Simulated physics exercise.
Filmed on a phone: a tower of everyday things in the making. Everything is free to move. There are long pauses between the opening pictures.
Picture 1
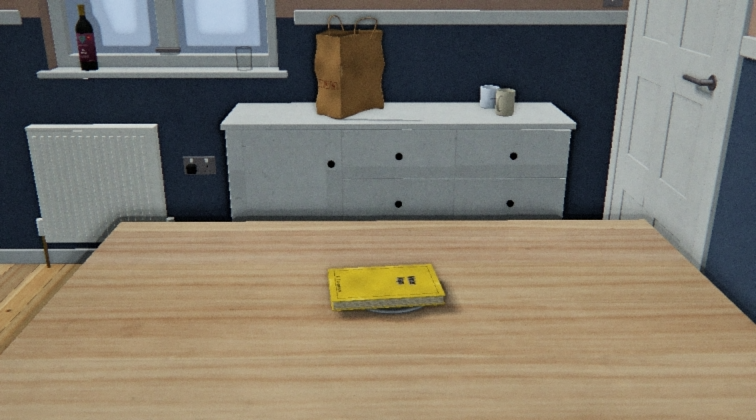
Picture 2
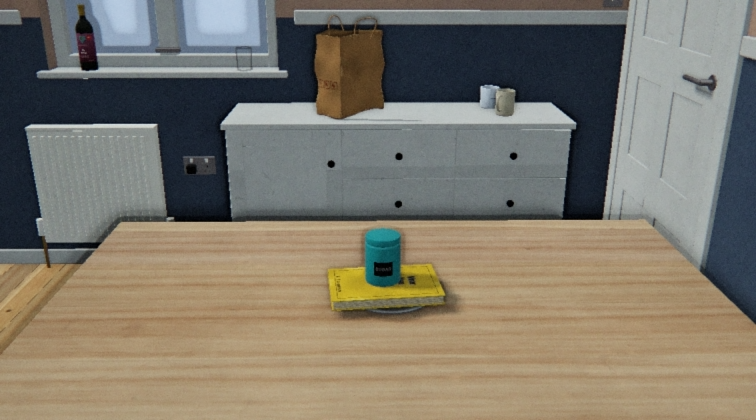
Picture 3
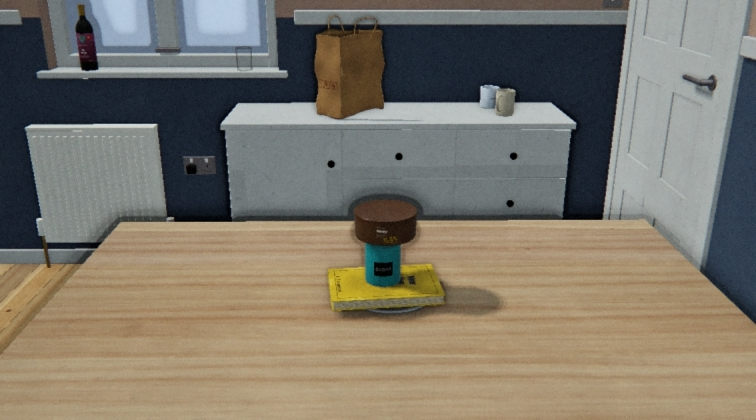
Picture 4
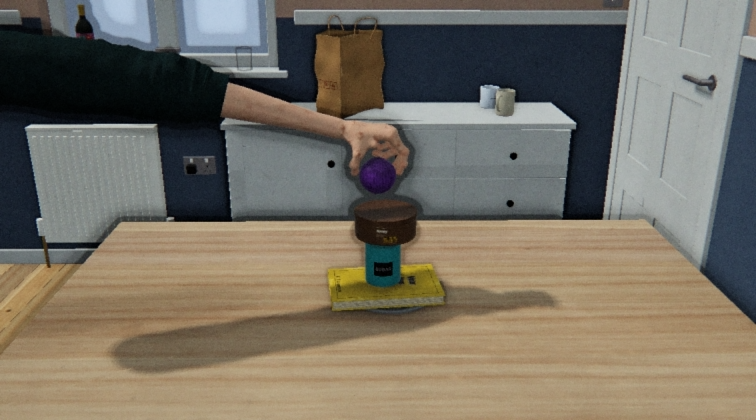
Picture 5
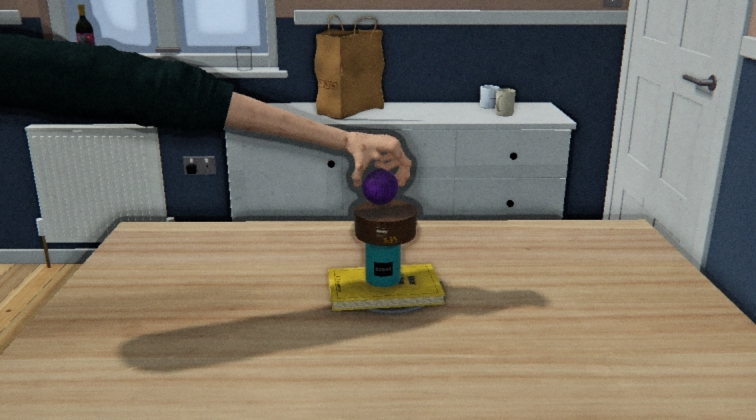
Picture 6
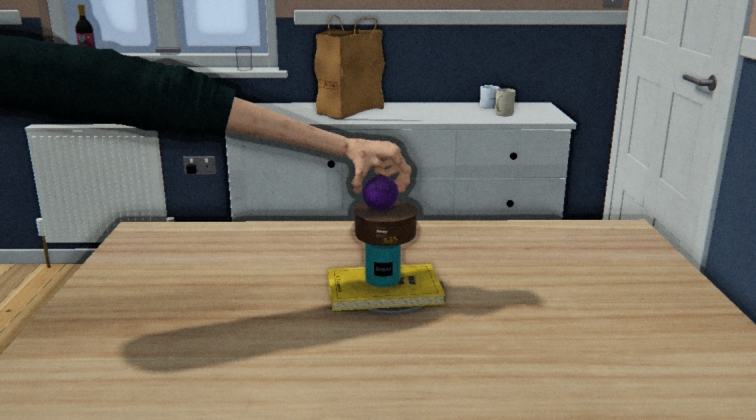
On a wooden table in a room with dark blue walls, a yellow book is joined by a teal canister and then a brown tub stacked on top, before a hand lowers a purple onion onto the tub.
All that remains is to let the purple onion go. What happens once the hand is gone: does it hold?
As it turns out, it stays up.
Then, 0.60 s later than the last frame, all is still.
Then, 1.60 s later than the last frame, purple onion resting near (380, 193).
When it is over, all 5 as before. End places, in pixels of the last picture, purple onion near (381, 193). The pile holds.
